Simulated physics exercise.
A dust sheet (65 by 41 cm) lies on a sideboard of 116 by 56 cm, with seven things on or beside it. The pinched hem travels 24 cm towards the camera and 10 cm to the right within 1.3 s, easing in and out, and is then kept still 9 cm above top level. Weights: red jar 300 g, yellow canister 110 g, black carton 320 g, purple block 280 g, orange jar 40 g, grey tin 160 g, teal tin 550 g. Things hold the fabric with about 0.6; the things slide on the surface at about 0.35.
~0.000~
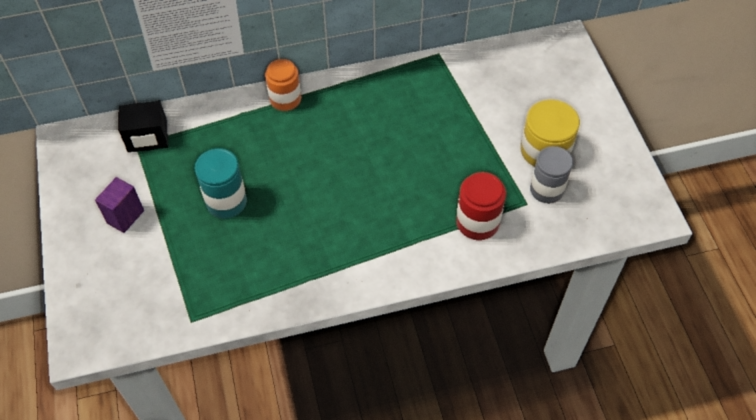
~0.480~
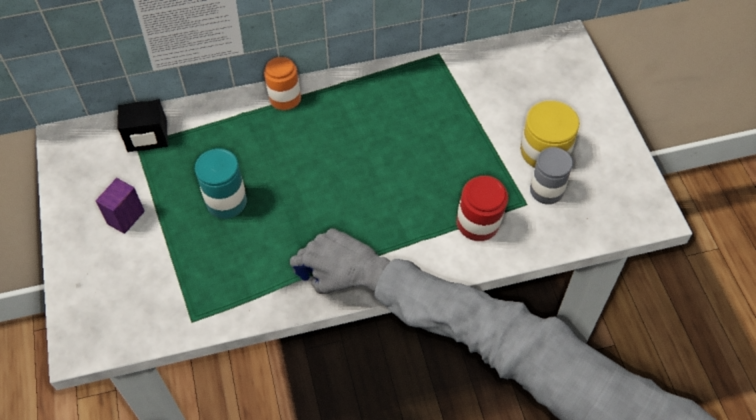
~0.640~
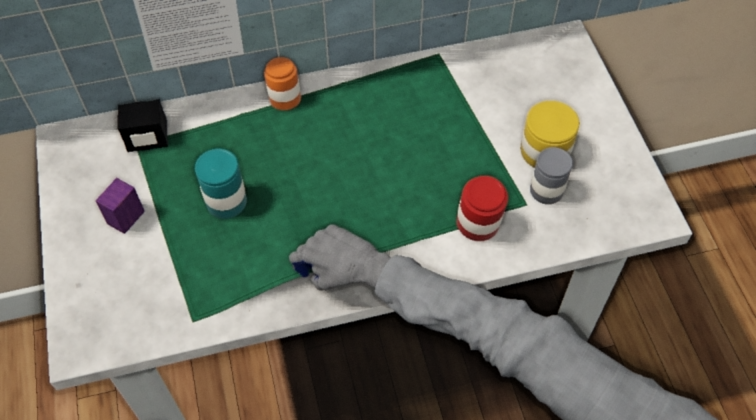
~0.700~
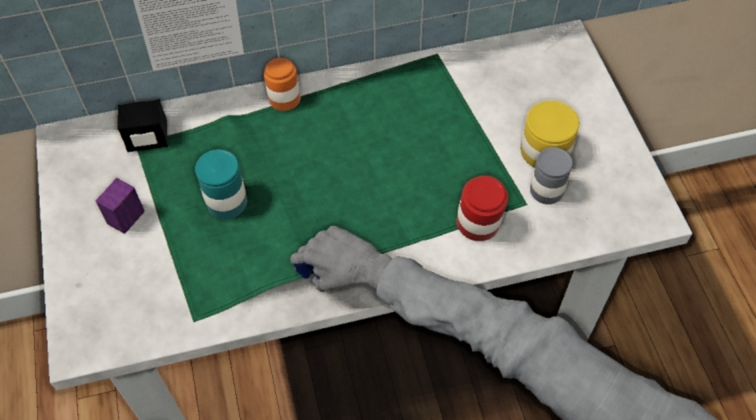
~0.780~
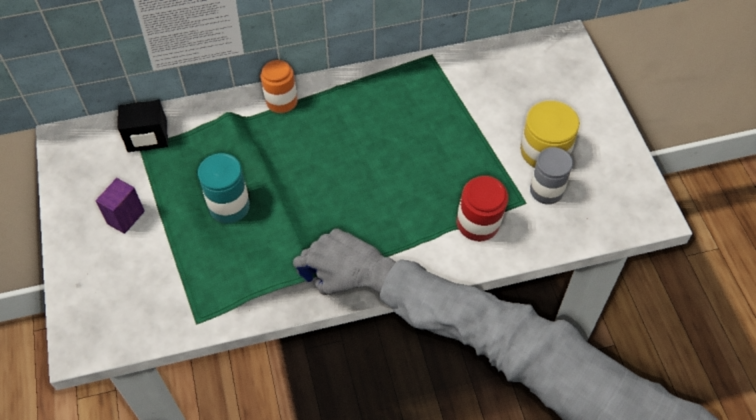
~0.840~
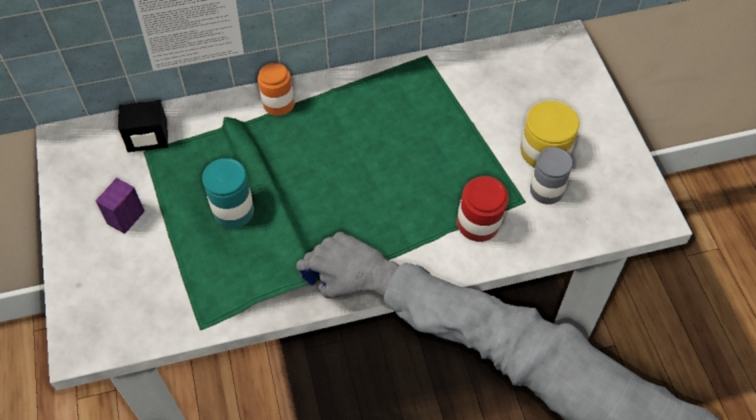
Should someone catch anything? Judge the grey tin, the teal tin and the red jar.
The grey tin keeps to the top, the teal tin goes over the edge, the red jar remains up there.
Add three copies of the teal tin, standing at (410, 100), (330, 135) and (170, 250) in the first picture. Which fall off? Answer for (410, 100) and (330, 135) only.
In that order: Remains, stays up.
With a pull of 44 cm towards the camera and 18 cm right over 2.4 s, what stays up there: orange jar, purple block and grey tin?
Then: Orange jar remains, purple block stays up, grey tin stays up.
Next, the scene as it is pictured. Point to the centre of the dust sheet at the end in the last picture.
Around (338, 290).
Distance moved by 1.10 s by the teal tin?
About: Teal tin 10 cm.
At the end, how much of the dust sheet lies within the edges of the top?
About 55 per cent.
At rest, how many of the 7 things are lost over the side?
1 of them.
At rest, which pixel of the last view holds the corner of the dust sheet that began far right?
Near (285, 152).
After 1.1 s, 100 % of the dust sheet is still over the top; teal tin 10 cm off its start, red jar 1 cm off its start, orange jar 5 cm off its start.
After 1.4 s, 90 % of the dust sheet is still over the top; teal tin 21 cm off its start, red jar 2 cm off its start, orange jar 5 cm off its start.
After 1.6 s, 75 % of the dust sheet is still over the top; teal tin 30 cm off its start at (306, 292), red jar 3 cm off its start at (486, 203), orange jar 5 cm off its start at (262, 86).
After 1.9 s, 55 % of the dust sheet is still over the top; teal tin over the edge, red jar 5 cm off its start, orange jar 5 cm off its start.
After 3.5 s, 55 % of the dust sheet is still over the top; teal tin over the edge, red jar 5 cm off its start at (486, 210), grey tin 0 cm off its start at (555, 161), orange jar 5 cm off its start at (262, 86).
